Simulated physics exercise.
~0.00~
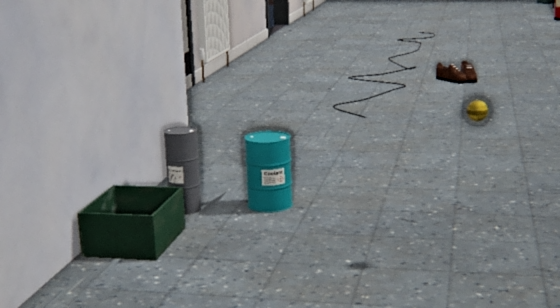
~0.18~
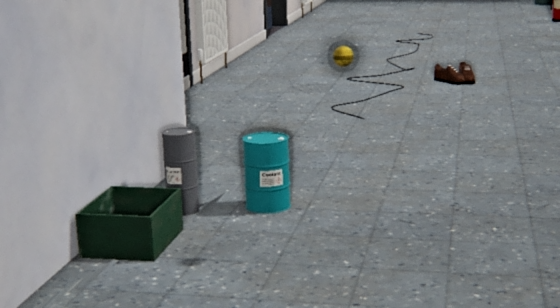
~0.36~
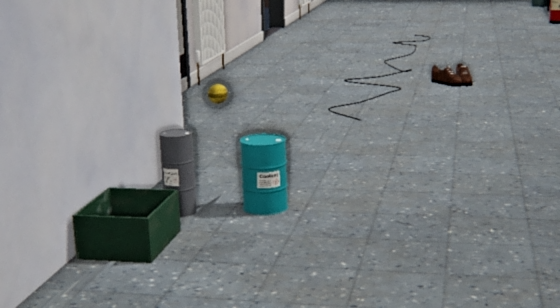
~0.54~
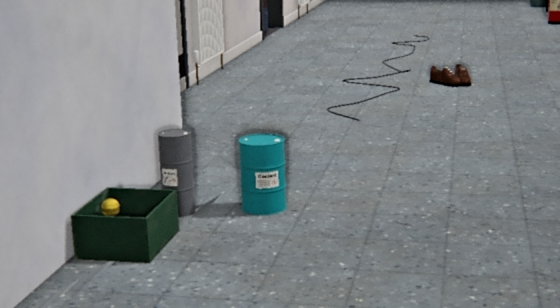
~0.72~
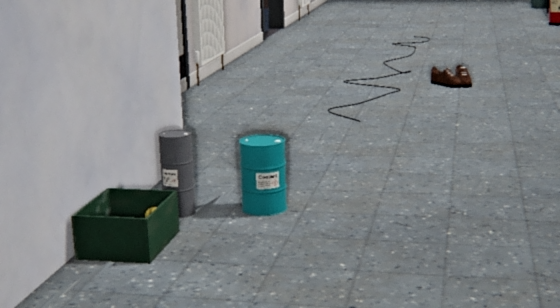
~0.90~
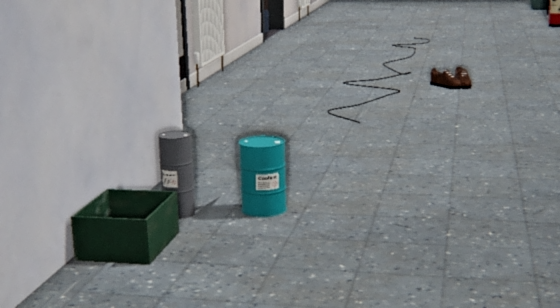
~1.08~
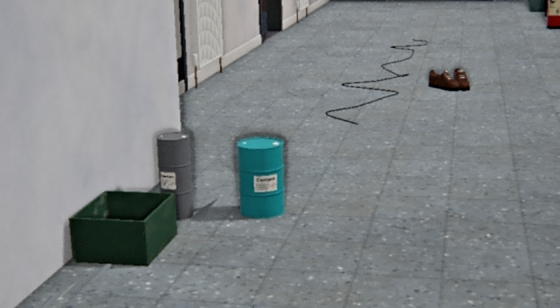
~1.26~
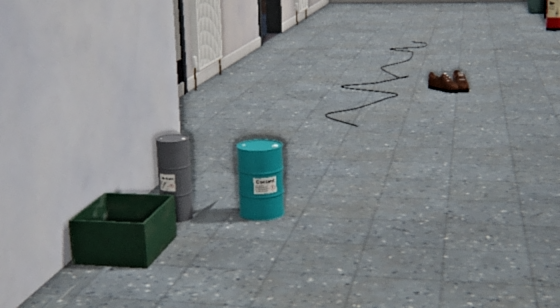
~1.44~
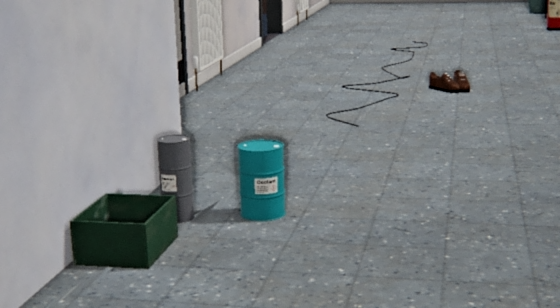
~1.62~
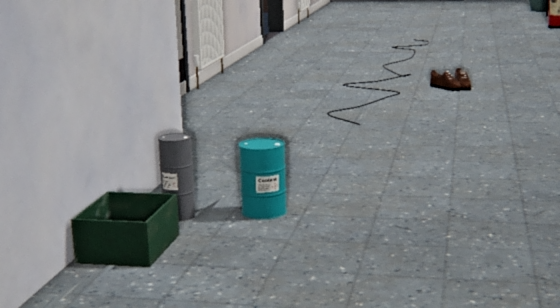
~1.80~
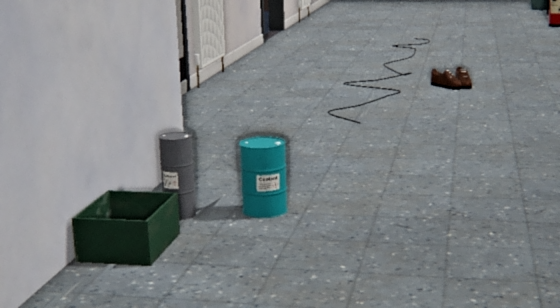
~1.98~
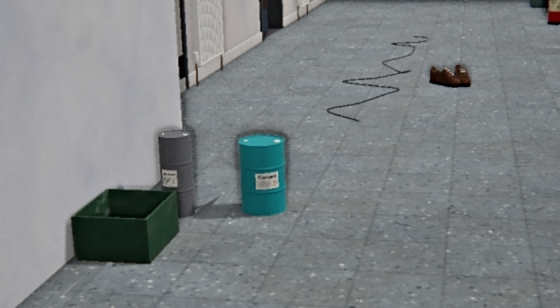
A yellow ball flew leftward across the grey-tiled room, passed behind the grey and turquoise barrels, and dropped into the open green box by the wall, where it shifted right and sank out of sight while the barrels stayed put.
